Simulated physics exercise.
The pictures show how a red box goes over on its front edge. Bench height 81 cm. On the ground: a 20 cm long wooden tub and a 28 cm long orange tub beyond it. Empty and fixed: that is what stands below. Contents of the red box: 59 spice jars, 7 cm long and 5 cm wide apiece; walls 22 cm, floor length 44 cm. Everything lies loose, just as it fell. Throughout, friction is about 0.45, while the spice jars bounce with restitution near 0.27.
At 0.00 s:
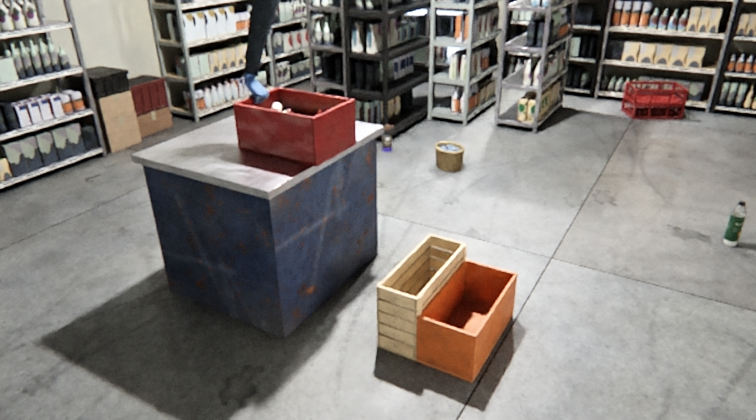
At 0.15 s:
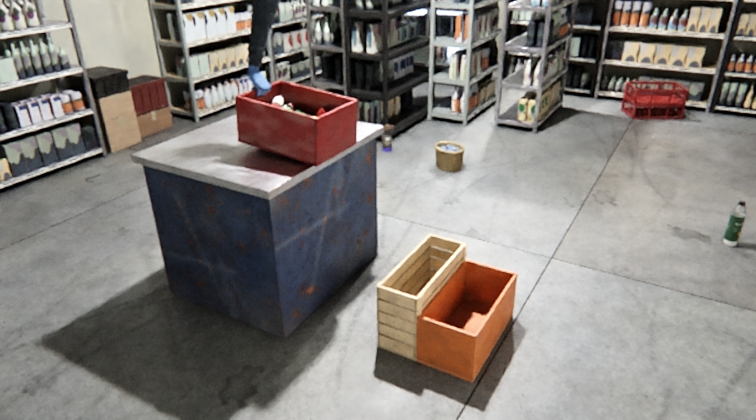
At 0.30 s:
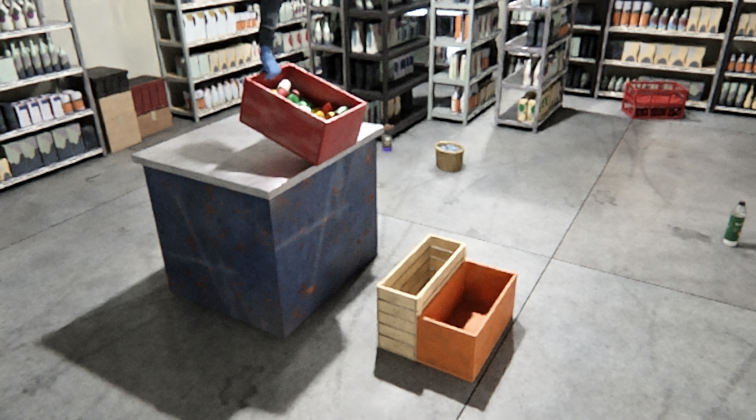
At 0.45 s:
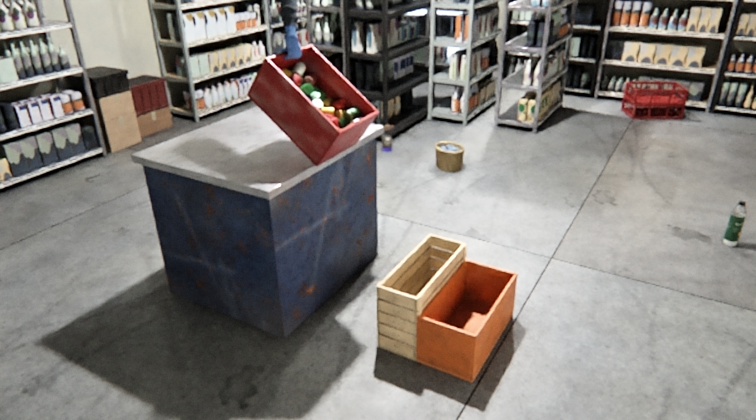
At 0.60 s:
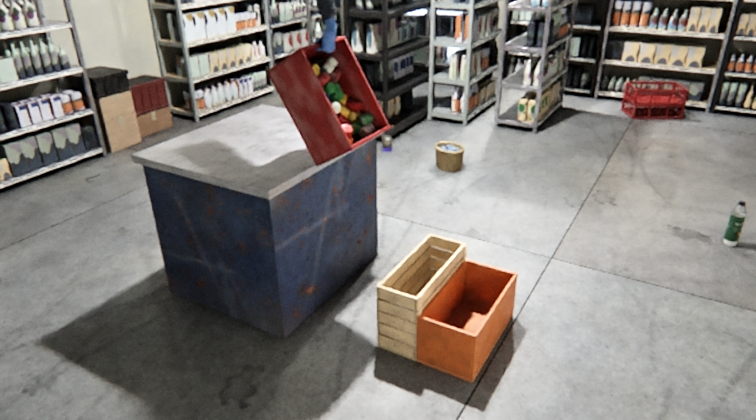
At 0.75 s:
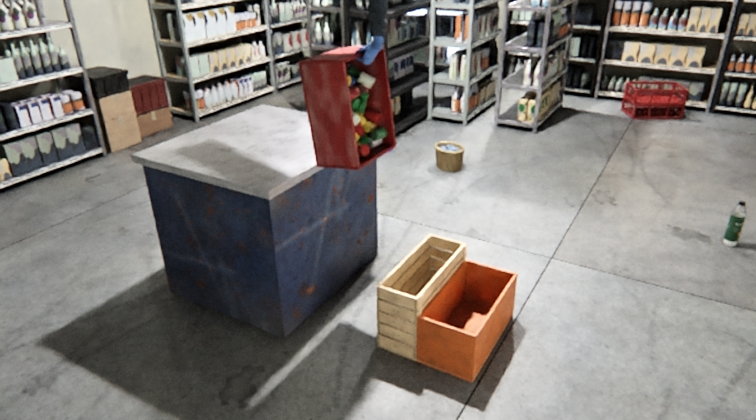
A red box of small, colourful containers tilts steeply up from a bench toward the right, its rear raised by a dark arm with a blue end, then hangs near-upright at the bench's edge while wooden and orange tubs stay still.
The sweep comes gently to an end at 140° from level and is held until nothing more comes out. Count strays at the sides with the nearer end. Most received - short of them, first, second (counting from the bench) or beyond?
Answer: Nearer.
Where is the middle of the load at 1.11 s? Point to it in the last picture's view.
You'd find the load's middle at roughly (403, 195).
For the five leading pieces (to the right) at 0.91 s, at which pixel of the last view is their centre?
I'd say near (395, 150).
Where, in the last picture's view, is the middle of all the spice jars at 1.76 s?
Around (418, 309).
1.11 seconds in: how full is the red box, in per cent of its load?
That works out to some 30 percent of it.
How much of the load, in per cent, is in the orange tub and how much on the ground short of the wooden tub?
Shares, in order: About 10 percent and 30 percent.
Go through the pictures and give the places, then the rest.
In the first picture (each is followed by its nearest rim corner in this view), red box, (312, 117); wooden tub, (415, 298); 0° from level; none out.
In the second picture, red box, (316, 118); 5° from level.
In the third picture, red box, (325, 121); 18° from level.
In the fourth picture, red box, (339, 130); 37° from level.
In the fifth picture, red box, (352, 147); 59° from level.
In the sixth picture, red box, (359, 167); wooden tub, (415, 298); 82° from level; none out.
After 0.91 s, tilt 106°; 56 still in the red box and 3 in the air.
After 1.11 s, tilt 129°; 17 still in the red box, 2 in the wooden tub and 40 in the air.
After 1.40 s, tilt 140°; 30 in the wooden tub, 7 in the orange tub, 8 on the ground short of the wooden tub and 14 in the air.
Final count (at 1.76 s), 33 in the wooden tub, 7 in the orange tub and 19 on the ground short of the wooden tub.
